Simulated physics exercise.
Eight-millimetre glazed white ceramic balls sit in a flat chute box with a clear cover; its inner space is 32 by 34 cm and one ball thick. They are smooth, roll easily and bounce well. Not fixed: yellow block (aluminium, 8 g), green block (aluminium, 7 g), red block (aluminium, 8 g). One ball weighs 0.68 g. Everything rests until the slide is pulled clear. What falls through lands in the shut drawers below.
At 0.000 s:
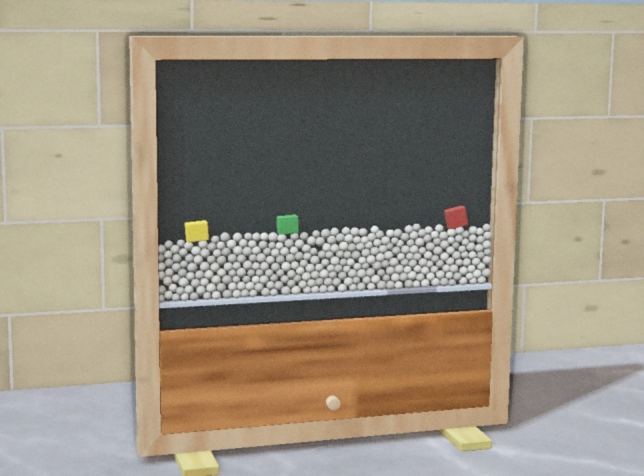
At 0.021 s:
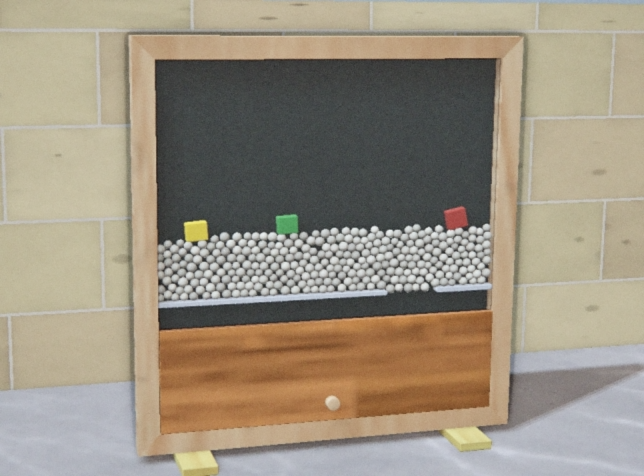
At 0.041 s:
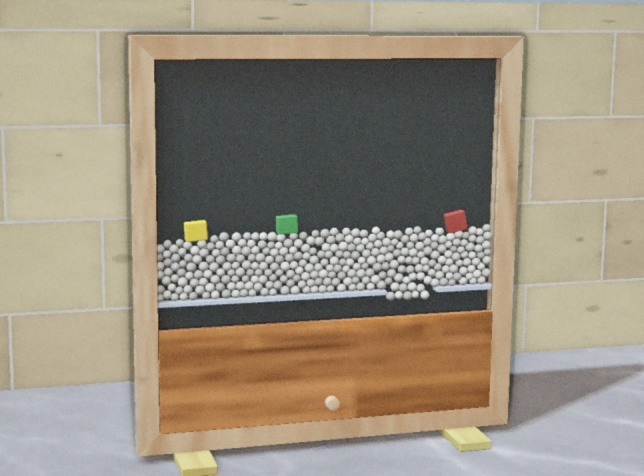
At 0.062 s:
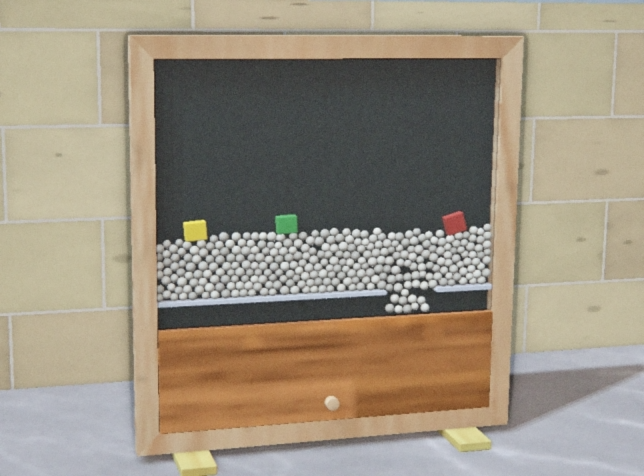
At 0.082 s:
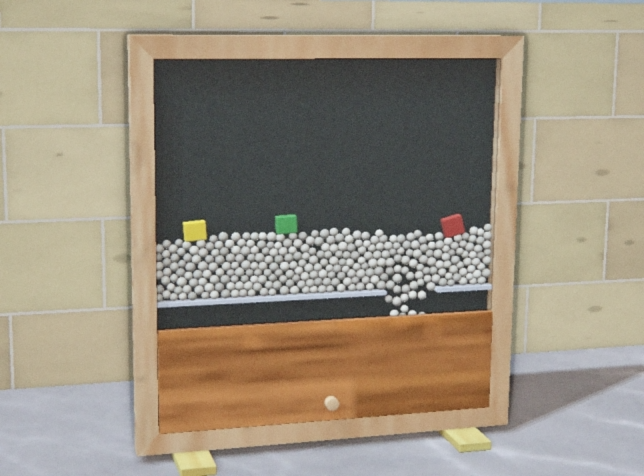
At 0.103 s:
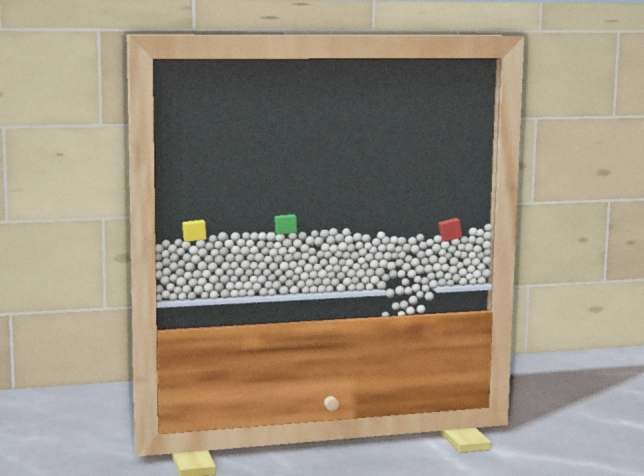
A shallow wooden-framed box with a dark back stands on a pale grey surface before a tan block wall, seen from the front and slightly to one side. Small white balls fill a band across it, topped by yellow, green and red blocks from left to right. A gap opens in the ledge right of centre, balls drop through behind the wooden panel, and the red block sinks slightly.
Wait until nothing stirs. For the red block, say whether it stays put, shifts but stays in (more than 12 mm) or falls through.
Red block: Falls through.
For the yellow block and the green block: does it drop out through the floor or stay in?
Yellow block stays in, green block out.
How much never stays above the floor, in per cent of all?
About 55 per cent.
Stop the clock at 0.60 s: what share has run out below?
Roughly 40 per cent.
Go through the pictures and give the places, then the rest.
In the first picture, about 310 balls; balls' middle (335, 261); yellow block (197, 232) tilted 4°; green block (288, 225); red block (456, 218) tilted 12°; slide (381, 292) to (440, 289).
In the second picture, balls' middle (335, 261); 0 out.
In the third picture, balls' middle (334, 261); 5 out.
In the fourth picture, balls' middle (330, 268); 10 out.
In the fifth picture, balls' middle (324, 263); 15 out.
In the sixth picture, balls' middle (324, 263); 22 out; yellow block (194, 231) tilted 4°; green block (286, 225); red block (450, 230) tilted 12°.
After 0.25 s, 20 % are out; yellow block moved 0.0 cm tilted 4°; green block moved 0.0 cm; red block moved 4.8 cm tilted 26°.
After 0.60 s, 40 % are out; yellow block moved 0.0 cm tilted 4°; green block moved 0.7 cm tilted 3°; red block below the floor.
After 1.30 s, 55 % are out; yellow block moved 0.0 cm tilted 4°; green block moved 8.7 cm tilted 4°; red block below the floor.
All still by 2.1 s, 55 % are out; yellow block moved 0.0 cm tilted 4°; green block below the floor; red block below the floor.
